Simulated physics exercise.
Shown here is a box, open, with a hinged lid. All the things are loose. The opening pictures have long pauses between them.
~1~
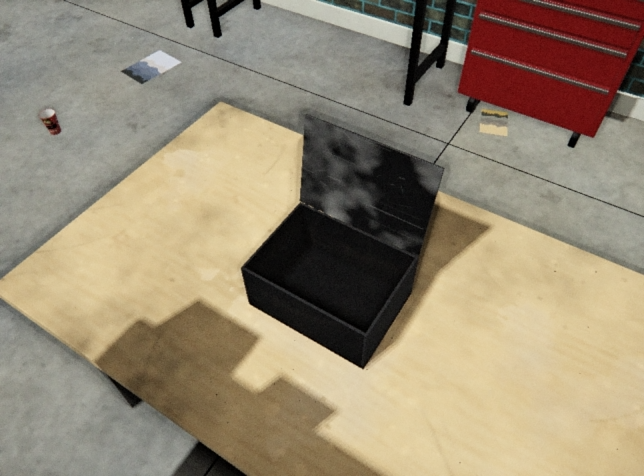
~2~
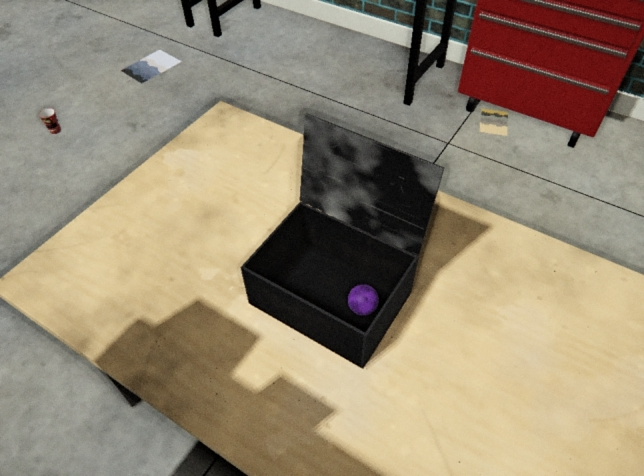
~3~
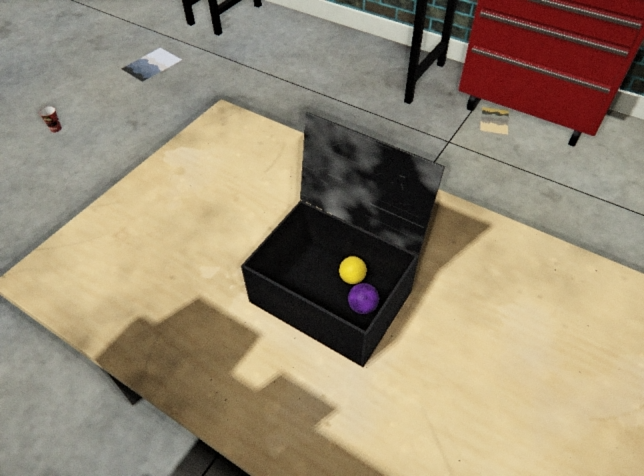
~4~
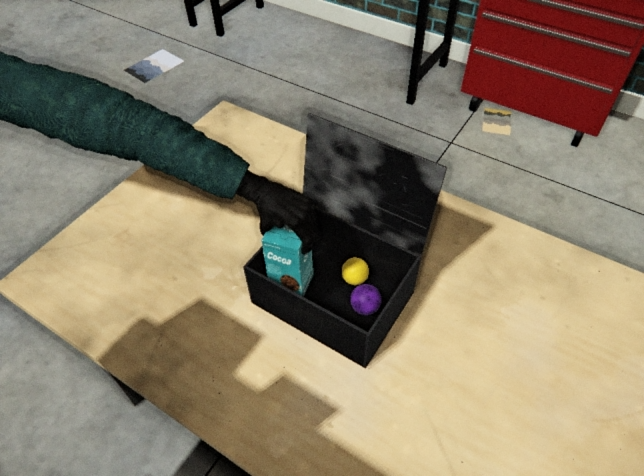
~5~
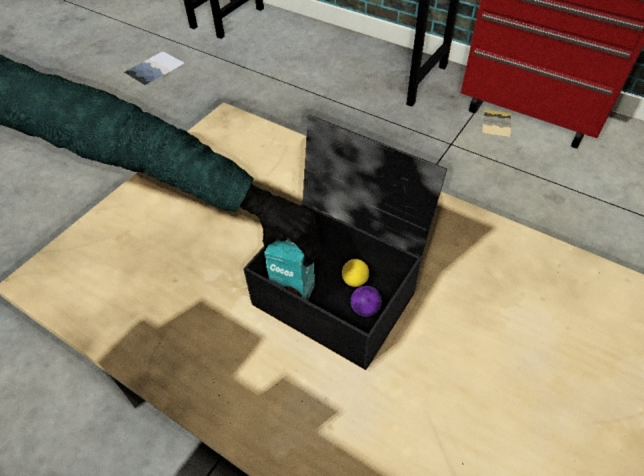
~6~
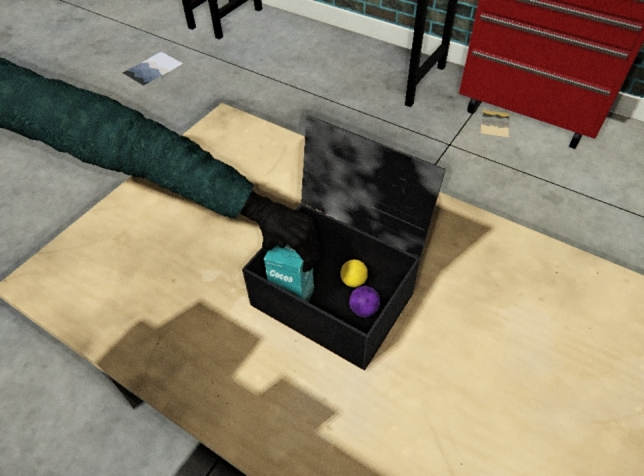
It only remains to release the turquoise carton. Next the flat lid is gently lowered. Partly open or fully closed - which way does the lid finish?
Partly open.
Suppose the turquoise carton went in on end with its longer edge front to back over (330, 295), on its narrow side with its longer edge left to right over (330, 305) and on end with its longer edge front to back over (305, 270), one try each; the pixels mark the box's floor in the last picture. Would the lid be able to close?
First try: The lid remains open; second try: It remains open; third try: It remains open.
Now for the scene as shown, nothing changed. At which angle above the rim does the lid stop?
Some 20°.
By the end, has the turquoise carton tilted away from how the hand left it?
The turquoise carton stays as it was set.
Then, 1.20 s later than the last frame, lid starting down.
Then, 1.60 s later than the last frame, lid 57° above the rim.
Then, 1.90 s later than the last frame, lid 26° above the rim.
When it is over, lid 20° above the rim; all 3 as before. End places, in pixels of the last picture, turquoise carton near (291, 276).
